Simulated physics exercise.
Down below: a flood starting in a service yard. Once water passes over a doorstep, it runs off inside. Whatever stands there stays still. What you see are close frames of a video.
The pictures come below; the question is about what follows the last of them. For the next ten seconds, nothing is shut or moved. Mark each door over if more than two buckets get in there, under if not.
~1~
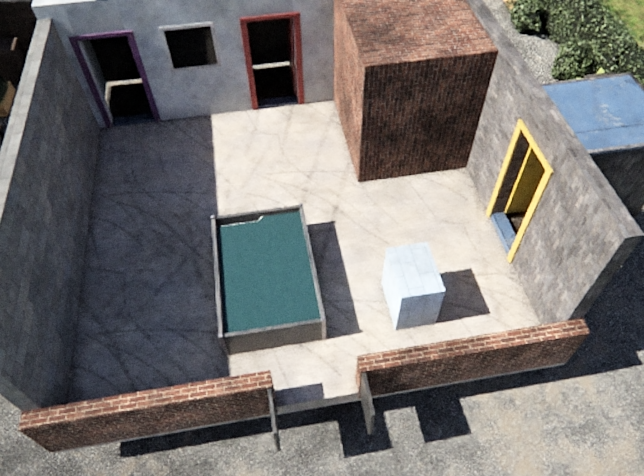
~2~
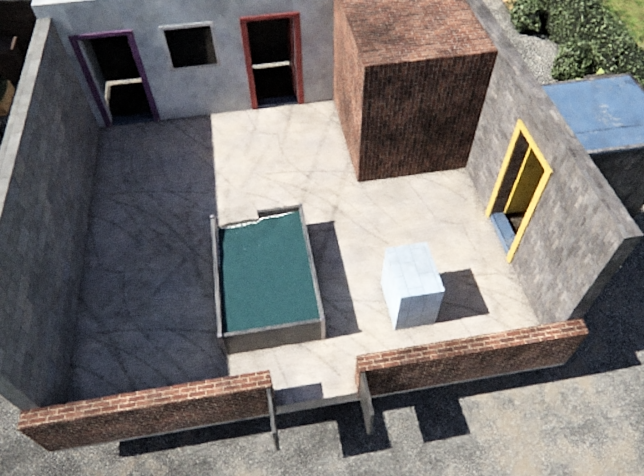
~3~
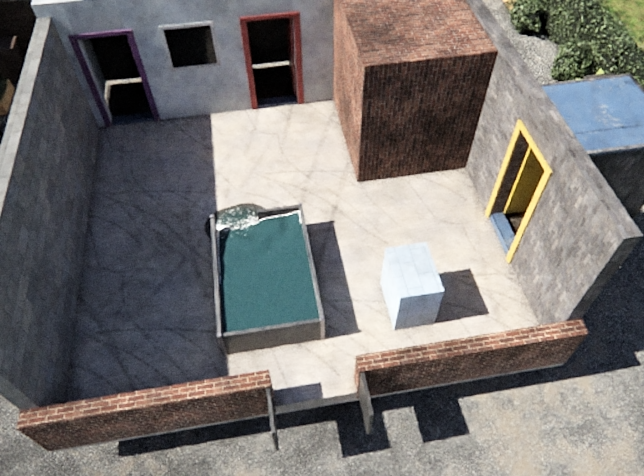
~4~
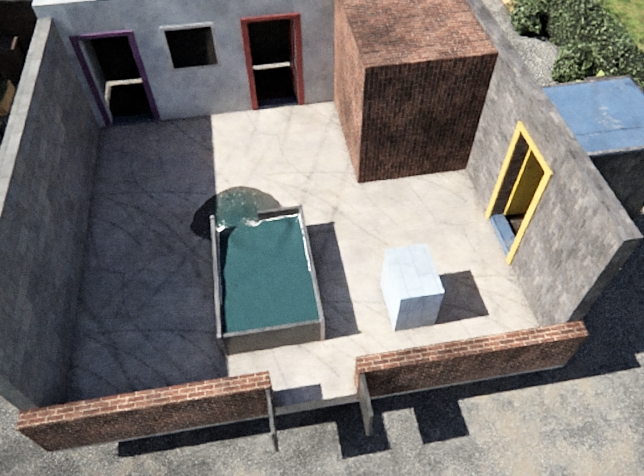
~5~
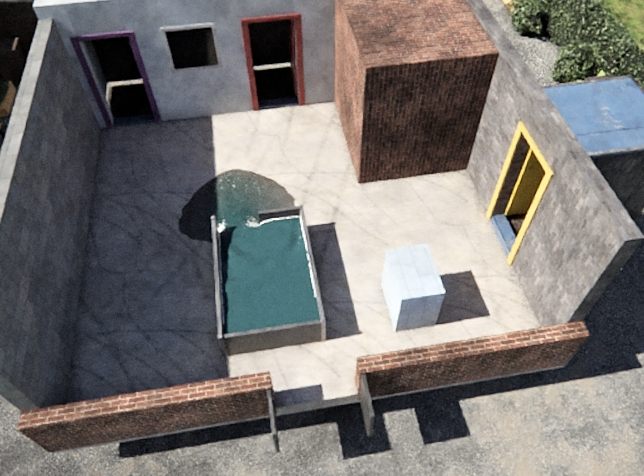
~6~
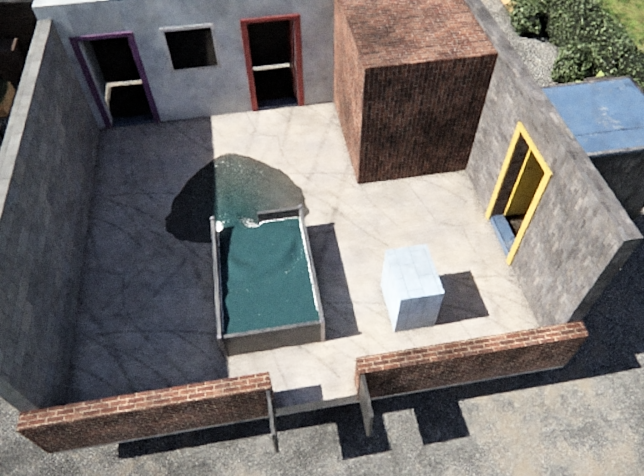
Purple door: Over, yellow door: Under, red door: Over.
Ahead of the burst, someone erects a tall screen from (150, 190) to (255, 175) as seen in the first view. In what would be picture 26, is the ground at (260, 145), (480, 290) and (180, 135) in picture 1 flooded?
Lab note - point 1: Parched; point 2: Parched; point 3: Parched.
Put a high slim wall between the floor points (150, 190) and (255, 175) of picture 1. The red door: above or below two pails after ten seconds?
My reading: Red takes less.
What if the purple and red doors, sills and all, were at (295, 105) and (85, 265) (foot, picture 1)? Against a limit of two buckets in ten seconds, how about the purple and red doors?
One by one: Purple door lets more in, red door is under.
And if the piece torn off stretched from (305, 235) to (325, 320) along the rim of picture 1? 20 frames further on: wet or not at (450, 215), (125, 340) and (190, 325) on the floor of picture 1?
The three spots, in order, are inundated, spared and spared.
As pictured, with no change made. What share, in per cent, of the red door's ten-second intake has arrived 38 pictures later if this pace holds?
My estimate is close to 85 per cent.
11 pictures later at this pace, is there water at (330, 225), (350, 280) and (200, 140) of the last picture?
First spot spared, second spot spared, third spot submerged.
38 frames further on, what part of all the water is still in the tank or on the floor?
Roughly 92 parts in every hundred.
A moment on, water covers 25 % of the floor; the purple door not reached, the yellow door not reached, the red door not reached.
Next, water covers 35 % of the floor; the purple door wet at the sill, nothing in, the yellow door not reached, the red door under two buckets in.
Then, water covers 35 % of the floor; the purple door over two buckets in, the yellow door not reached, the red door over two buckets in.
Later, water covers 45 % of the floor; the purple door over two buckets in, the yellow door not reached, the red door over two buckets in.
In the end, water covers 75 % of the floor; the purple door far over two buckets in, the yellow door not reached, the red door over two buckets in.
